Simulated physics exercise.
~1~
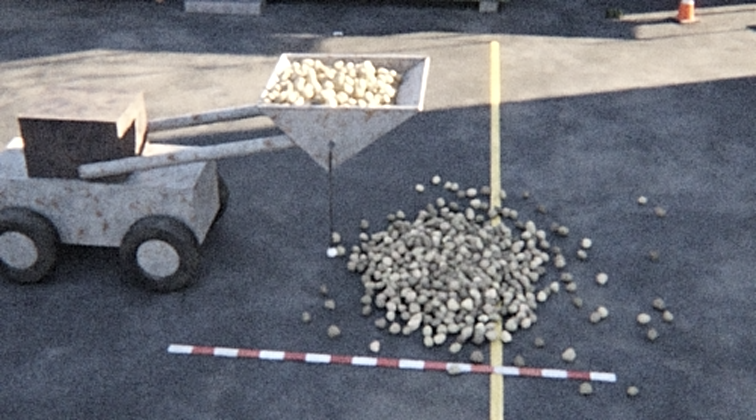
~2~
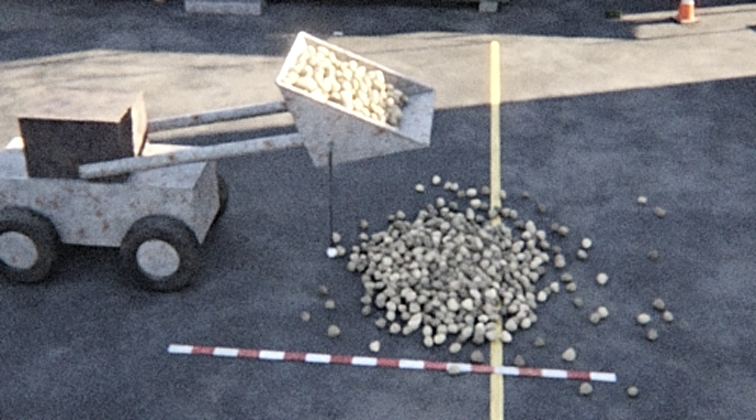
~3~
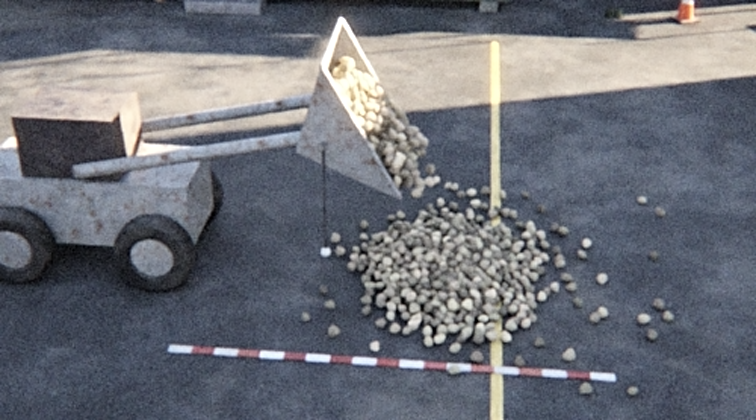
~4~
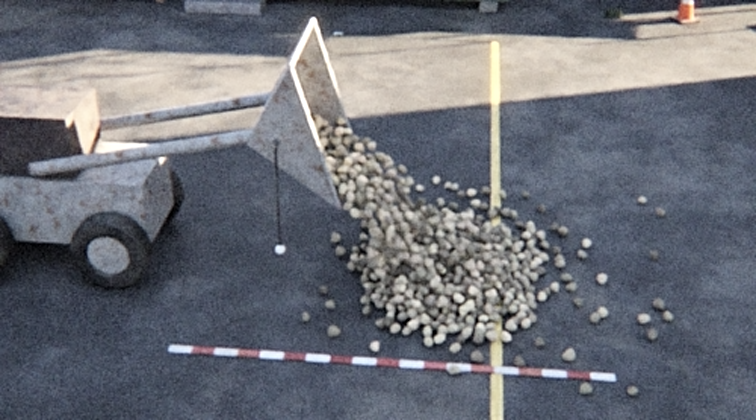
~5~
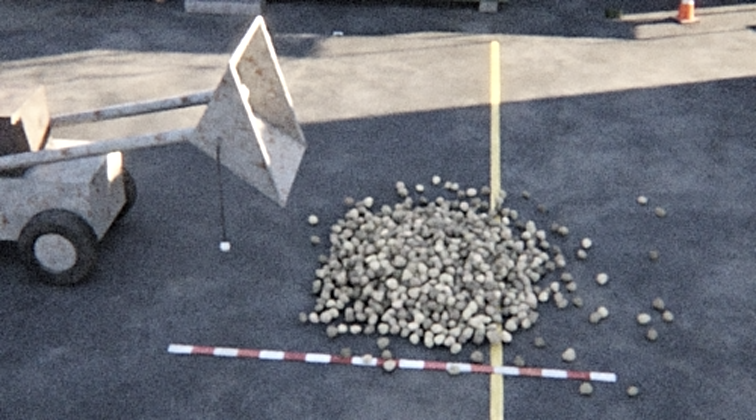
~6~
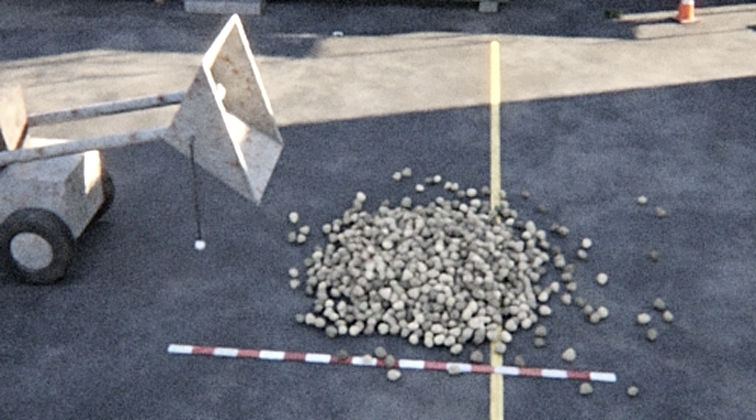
On a dark, sunlit asphalt yard seen from above and to one side, a small grey loader stands at the left, its raised bucket full of pale round stones. A loose heap of similar stones lies at the centre across a yellow line, behind a red and white striped rod, with an orange cone at the upper right. The bucket tips steeply to the right, and stones begin sliding over its lip. The loader backs away leftward as they pour onto the heap's near left side. The bucket ends empty and tilted, and the heap is broader, mostly left of the line.
